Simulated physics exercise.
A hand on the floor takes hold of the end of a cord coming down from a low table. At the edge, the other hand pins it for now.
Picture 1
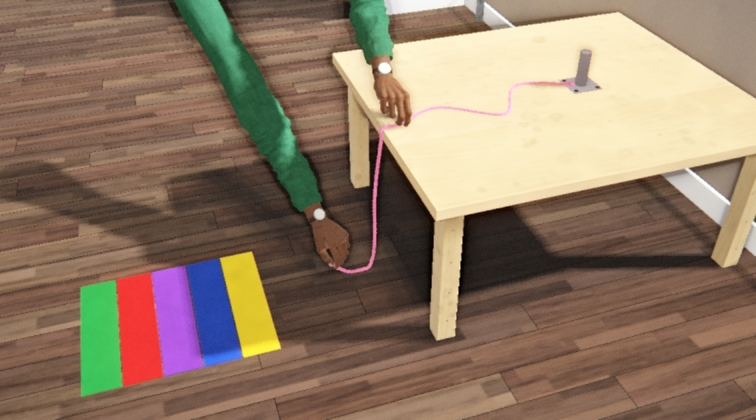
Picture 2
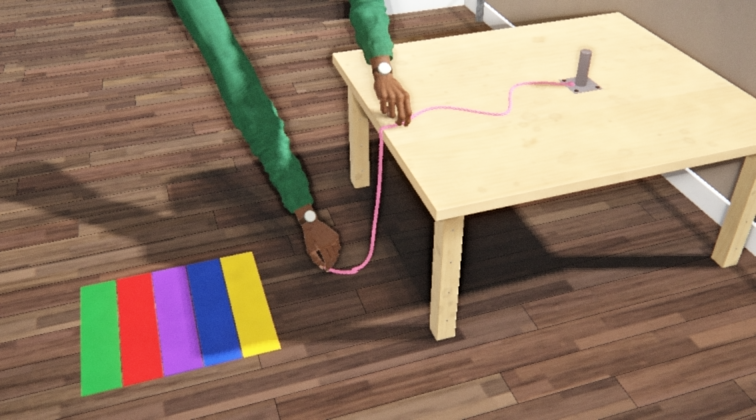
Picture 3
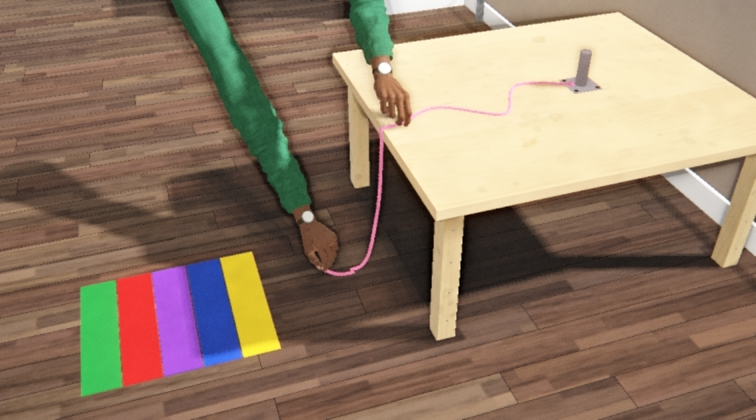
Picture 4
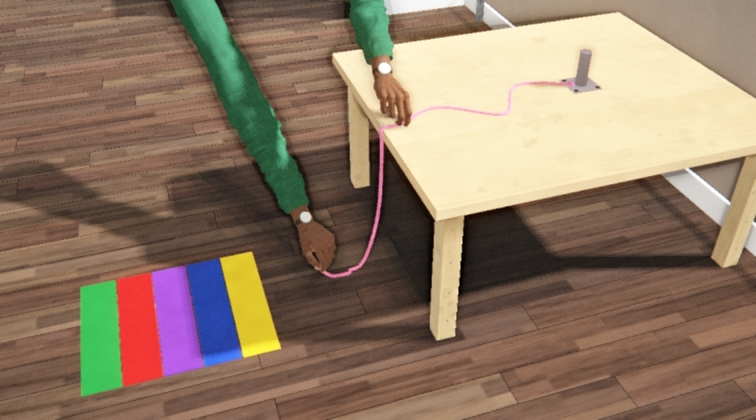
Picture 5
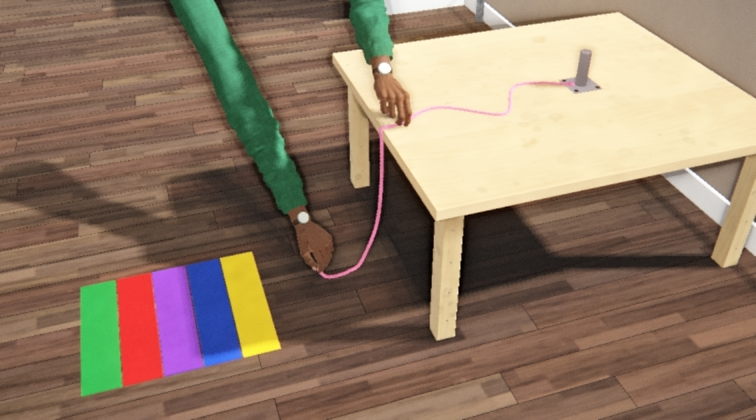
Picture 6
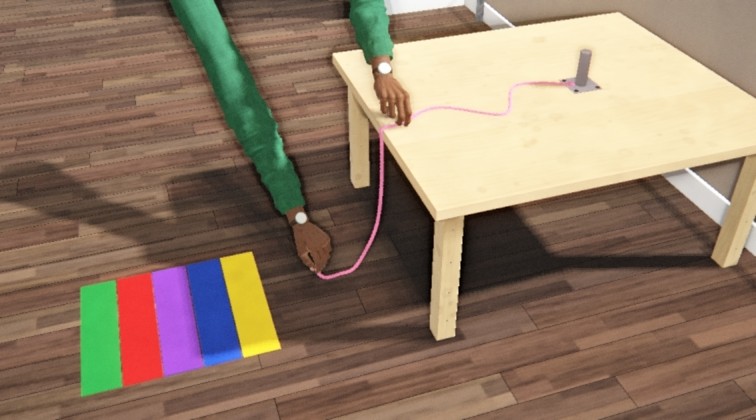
A hand near the floor draws a pink cord's end slightly left beside a table.
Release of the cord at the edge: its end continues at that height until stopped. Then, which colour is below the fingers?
The purple one is below them.
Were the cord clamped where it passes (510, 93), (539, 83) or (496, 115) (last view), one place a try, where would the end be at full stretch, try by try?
Near (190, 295), then (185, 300), then (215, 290).
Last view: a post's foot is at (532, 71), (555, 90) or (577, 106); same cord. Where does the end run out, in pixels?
In order, it comes out close to (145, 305), (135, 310) and (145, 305).
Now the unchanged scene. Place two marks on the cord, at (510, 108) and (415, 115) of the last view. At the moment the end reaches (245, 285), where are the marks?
The first lands at (480, 107), while the second lands at (381, 133).
Soon after, end near (245, 285); over yellow.
After that, end near (201, 295); over blue.
At the stop, end near (175, 300); over purple. The end stops over the purple strip.
